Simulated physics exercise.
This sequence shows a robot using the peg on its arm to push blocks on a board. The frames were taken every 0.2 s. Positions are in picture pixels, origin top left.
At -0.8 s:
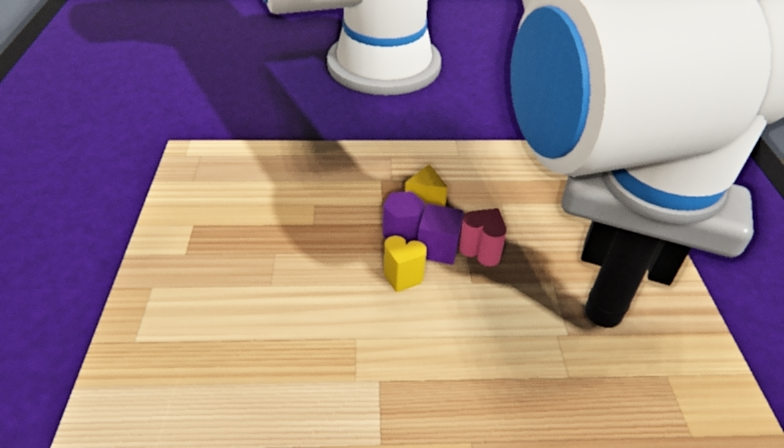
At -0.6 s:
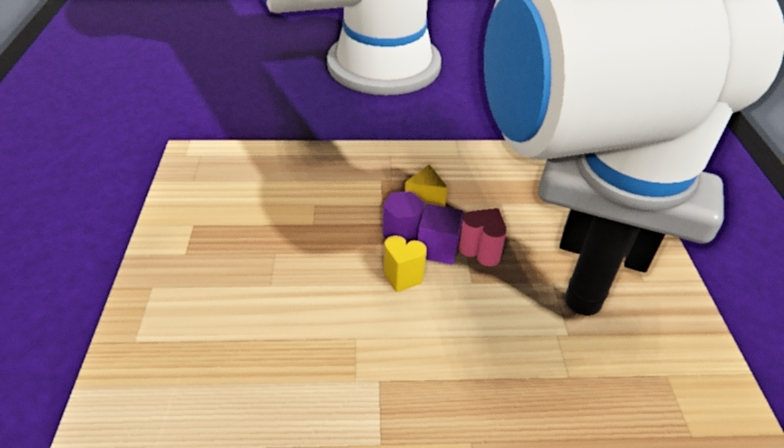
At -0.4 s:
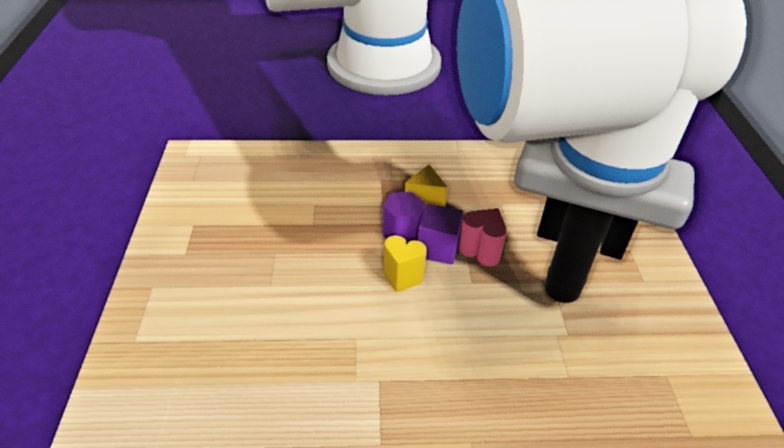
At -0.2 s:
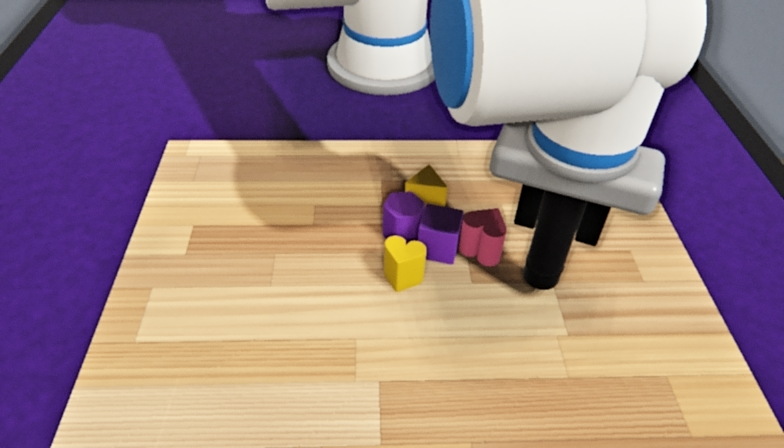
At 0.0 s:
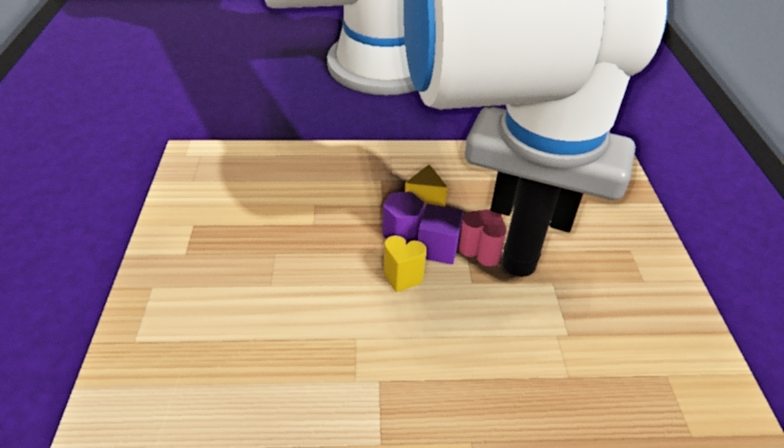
A white robot arm with a black peg moved steadily left and slightly away across a wooden board, drawing close to a pink heart block, while the clustered purple, yellow and pink blocks stayed still.
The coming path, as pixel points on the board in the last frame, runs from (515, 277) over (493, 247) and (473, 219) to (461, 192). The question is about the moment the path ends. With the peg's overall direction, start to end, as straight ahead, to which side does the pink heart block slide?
Its sideways move is to the left.
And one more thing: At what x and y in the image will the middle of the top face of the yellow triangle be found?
If I read the scene right, the answer is (398, 161).
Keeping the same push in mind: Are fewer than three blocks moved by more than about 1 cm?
That would be a no.
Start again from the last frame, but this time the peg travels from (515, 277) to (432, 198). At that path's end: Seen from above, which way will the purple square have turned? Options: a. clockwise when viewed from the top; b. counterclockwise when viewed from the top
My pick is b.
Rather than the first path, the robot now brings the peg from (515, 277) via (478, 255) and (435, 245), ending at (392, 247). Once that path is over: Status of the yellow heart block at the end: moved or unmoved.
It stays.
What follows on the original path. One third of the way, peg at (495, 234); purple six-sided block at (385, 203), turned 15° anticlockwise; purple square at (430, 206), turned 35° anticlockwise; pink heart block at (467, 198).
Two thirds of the way, peg at (474, 205); purple six-sided block at (384, 203), turned 15° anticlockwise; yellow triangle at (409, 166), turned 40° anticlockwise; purple square at (429, 206), turned 40° anticlockwise; pink heart block at (444, 174), turned 20° anticlockwise.
At the end, peg at (463, 180); purple six-sided block at (384, 203), turned 15° anticlockwise; yellow triangle at (398, 161), turned 75° anticlockwise; purple square at (429, 206), turned 40° anticlockwise; pink heart block at (429, 159), turned 65° anticlockwise.
